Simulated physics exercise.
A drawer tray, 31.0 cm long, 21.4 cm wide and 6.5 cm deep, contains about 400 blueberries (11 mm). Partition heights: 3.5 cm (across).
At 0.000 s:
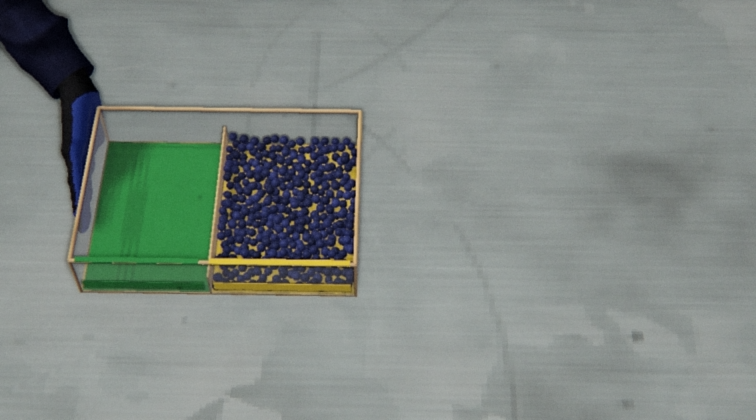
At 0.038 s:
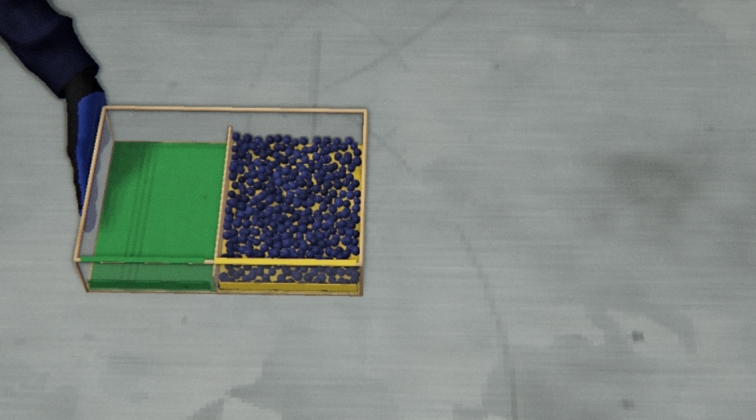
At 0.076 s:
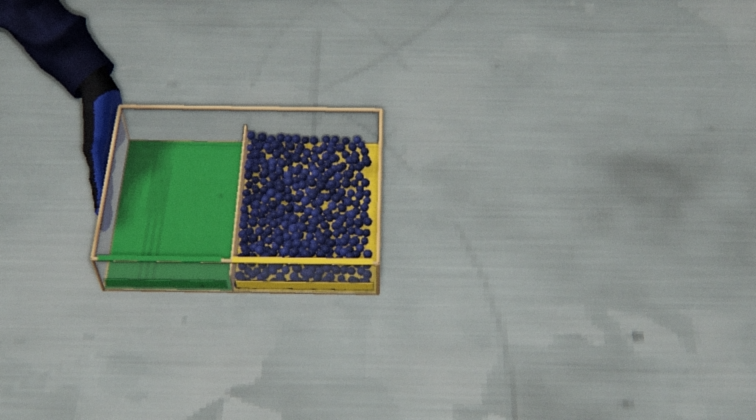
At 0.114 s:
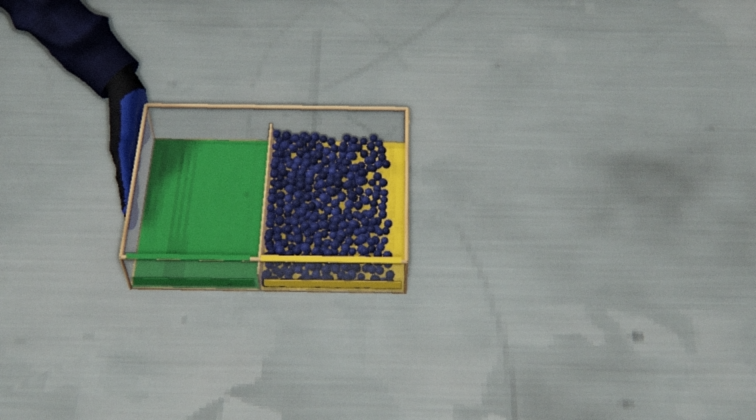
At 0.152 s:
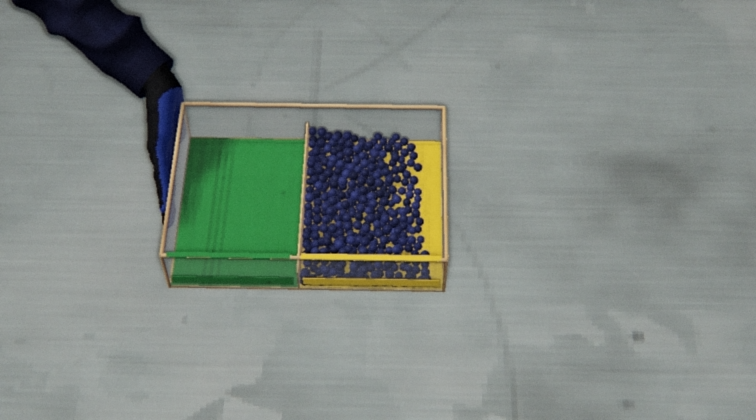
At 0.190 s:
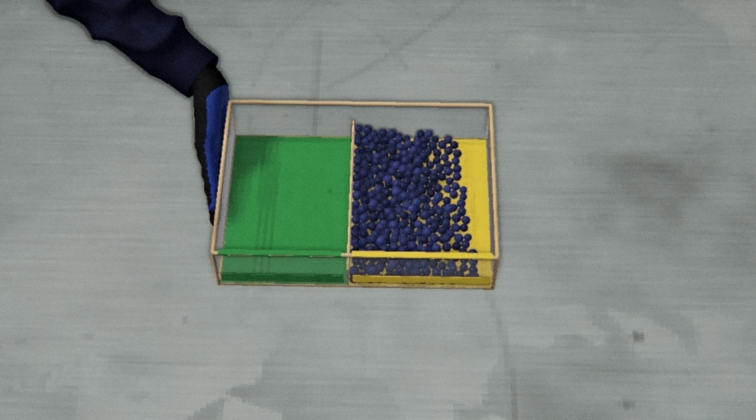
We see a gloved hand at the left side of a clear, divided tray, moving it rightward across a gray surface with increasing speed, while the many dark blue balls in the yellow section bunch toward the central divider.
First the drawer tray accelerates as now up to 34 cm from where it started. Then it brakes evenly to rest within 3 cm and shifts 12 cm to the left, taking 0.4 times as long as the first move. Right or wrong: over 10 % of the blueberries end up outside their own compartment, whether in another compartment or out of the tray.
Right.
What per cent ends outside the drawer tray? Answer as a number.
5 per cent, roughly.
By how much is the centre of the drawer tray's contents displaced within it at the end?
Displacement: Around 6.5 cm.
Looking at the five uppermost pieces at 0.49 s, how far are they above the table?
They're around 25 cm up.
After 0.31 s, tilt 0 degrees; yellow 100 %; 0 % away from where they began.
Then, at 0.40 s, tilt 0 degrees; yellow 90 %, in the air 10 %; 10 % away from where they began.
After 0.49 s, tilt 0 degrees; green 5 %, yellow 90 %, in the air 10 %; 10 % away from where they began.
After 0.58 s, tilt 0 degrees; green 15 %, yellow 80 %, in the air 5 %; 20 % away from where they began.
In the end, at 1.5 s, green 15 %, yellow 80 %, outside 5 %; 20 % away from where they began.
